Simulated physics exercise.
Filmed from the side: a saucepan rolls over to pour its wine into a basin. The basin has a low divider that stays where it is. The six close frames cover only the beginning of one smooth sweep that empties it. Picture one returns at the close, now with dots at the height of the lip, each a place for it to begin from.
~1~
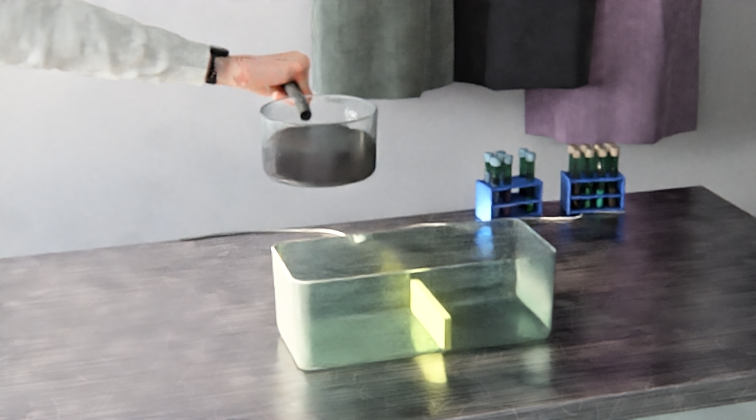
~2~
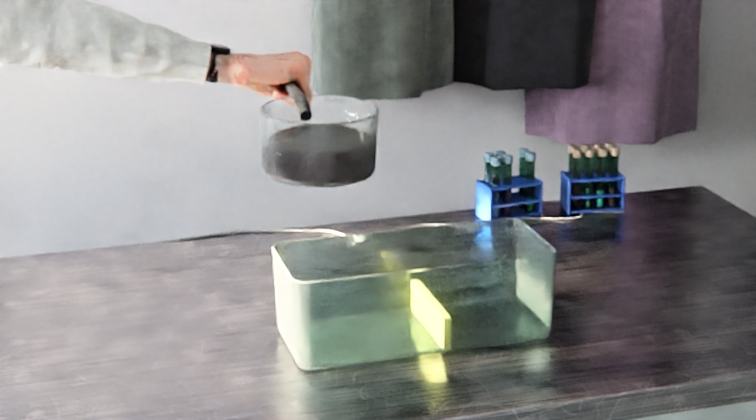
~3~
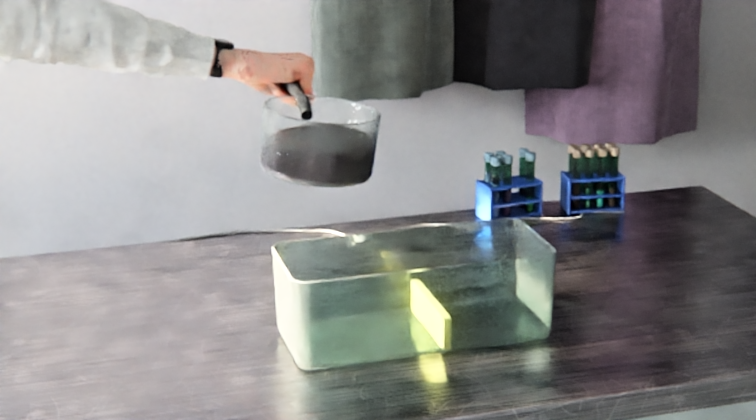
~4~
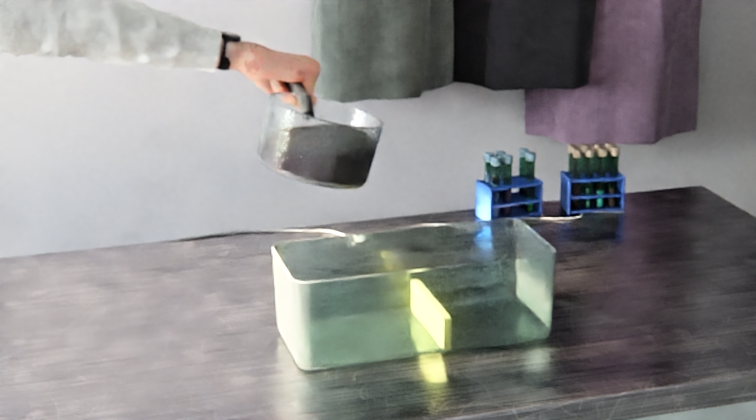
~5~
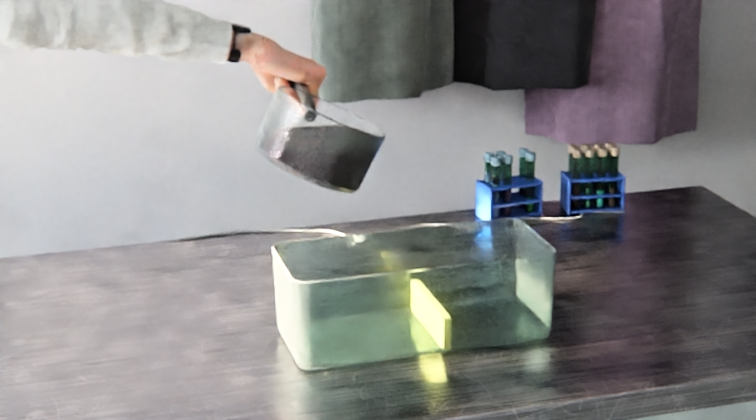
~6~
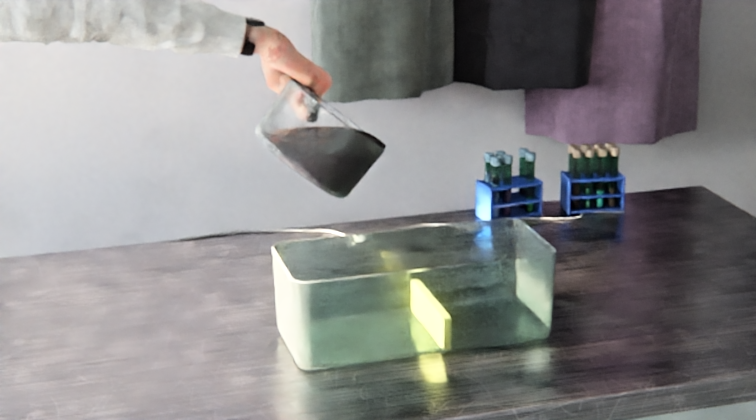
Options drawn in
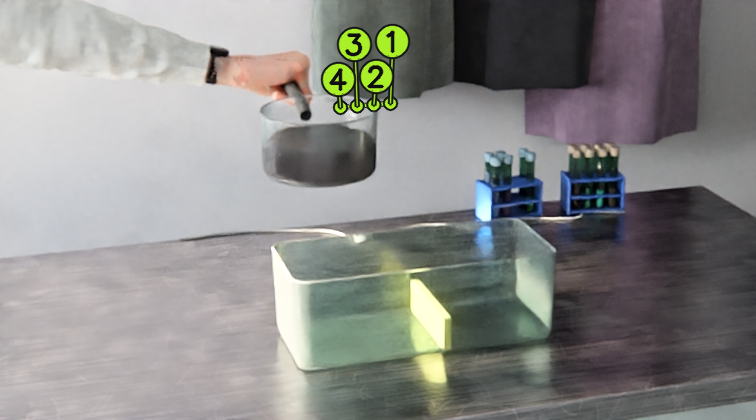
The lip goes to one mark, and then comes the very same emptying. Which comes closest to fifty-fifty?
The best dot is 1.
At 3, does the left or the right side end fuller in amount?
The left side.
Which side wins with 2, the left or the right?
More ends on the left.
In lime, 1 at (390, 103); 2 at (373, 104); 3 at (357, 106); 4 at (340, 107).
Choosing 1, about 51 % ends left of the wall and 49 % right of it.
Choosing 2, about 75 % ends left of the wall and 24 % right of it.
Choosing 3, about 96 % ends left of the wall and 3 % right of it.
Choosing 4, about 93 % ends left of the wall and 5 % right of it.
